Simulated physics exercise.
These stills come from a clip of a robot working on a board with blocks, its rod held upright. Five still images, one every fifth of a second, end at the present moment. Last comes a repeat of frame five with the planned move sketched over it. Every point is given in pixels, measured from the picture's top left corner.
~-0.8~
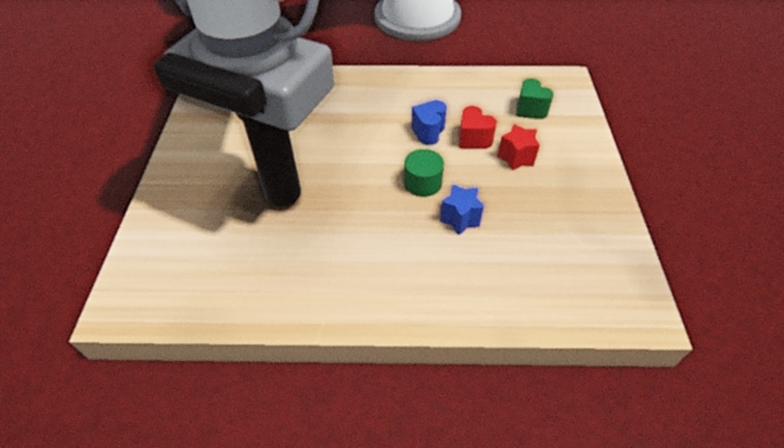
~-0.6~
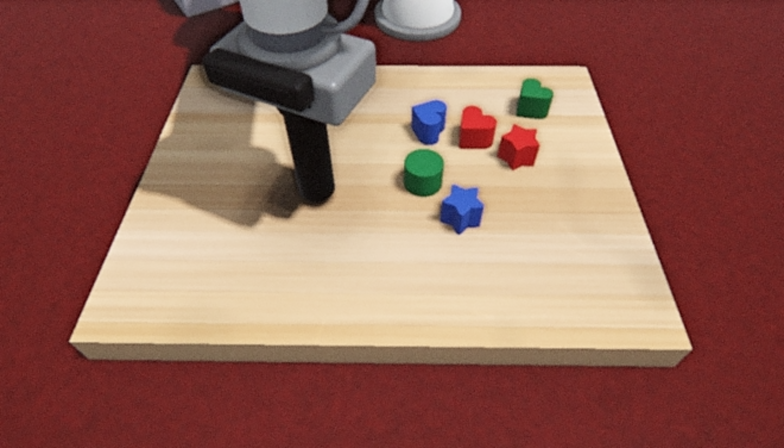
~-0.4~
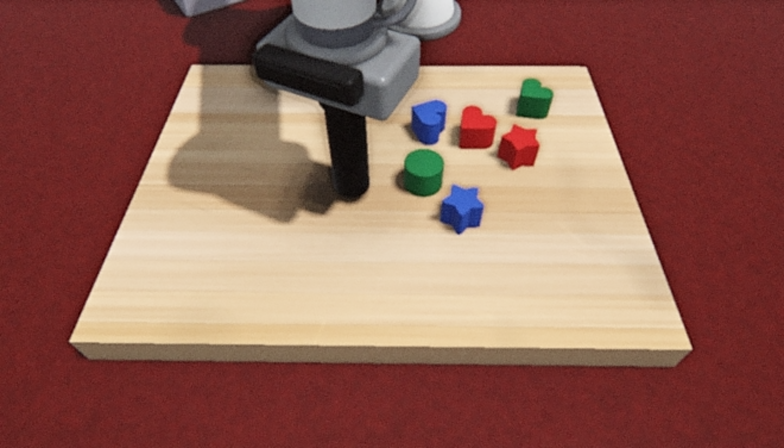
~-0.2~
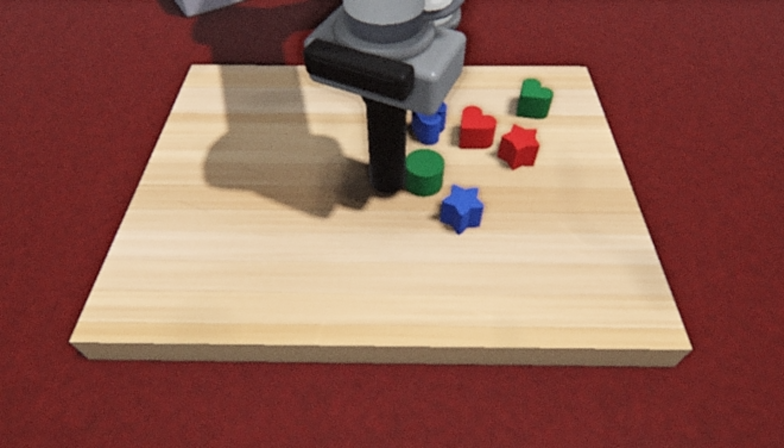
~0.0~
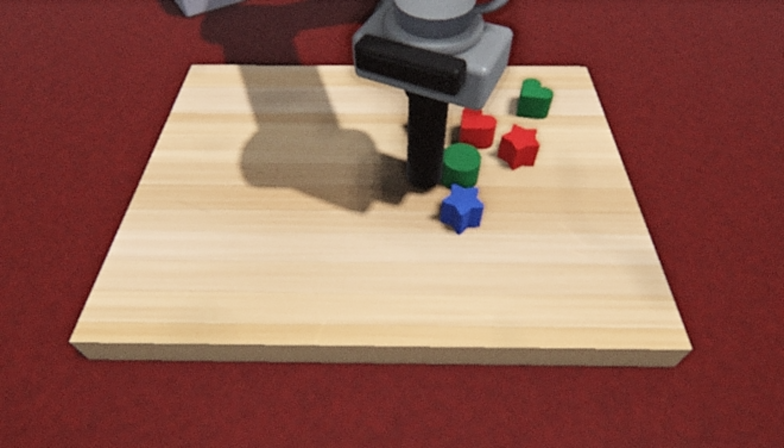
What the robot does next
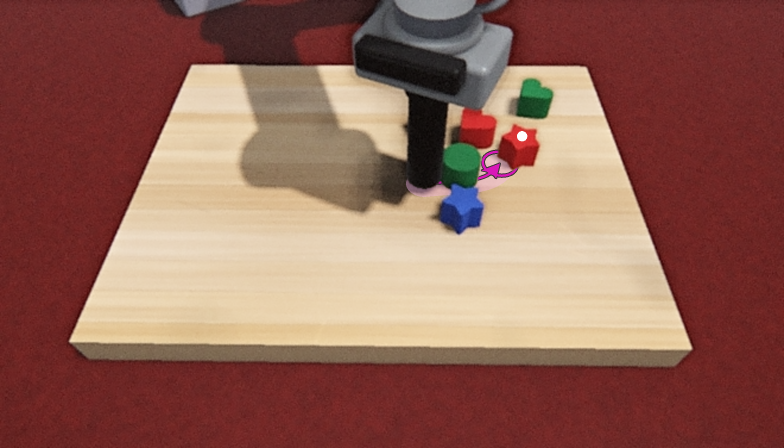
A robot arm with a black rod slid steadily right across a wooden board on a red surface, then pushed the green cylinder a short way right while the other visible blocks stayed put.
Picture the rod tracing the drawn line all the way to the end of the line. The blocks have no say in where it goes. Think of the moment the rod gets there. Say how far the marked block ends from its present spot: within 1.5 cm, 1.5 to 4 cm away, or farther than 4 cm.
Offset: Above 4 cm.
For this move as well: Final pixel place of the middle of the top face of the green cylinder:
It is at (540, 137).
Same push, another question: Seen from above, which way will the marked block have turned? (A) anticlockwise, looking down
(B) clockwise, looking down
A
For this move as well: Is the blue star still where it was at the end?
Yes, that is how it ends up.
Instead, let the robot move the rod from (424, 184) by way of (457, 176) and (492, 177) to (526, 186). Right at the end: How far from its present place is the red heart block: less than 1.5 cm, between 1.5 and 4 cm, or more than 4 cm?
My answer is that it shifts under 1.5 cm.
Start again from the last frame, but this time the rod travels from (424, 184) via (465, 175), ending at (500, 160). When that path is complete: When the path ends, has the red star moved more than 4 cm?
I expect so.
The line goes from (424, 184) through (453, 181) and (481, 178) to (500, 164); the dot is on the red star.
The first path, step by step. One third of the way, rod at (454, 174); green cylinder at (491, 152).
Two thirds of the way, rod at (483, 170); green cylinder at (520, 147); red star at (537, 129), turned 15° anticlockwise.
At the end, rod at (501, 156); green cylinder at (540, 137); blue star unmoved; red heart block unmoved; red star at (555, 120), turned 20° anticlockwise.
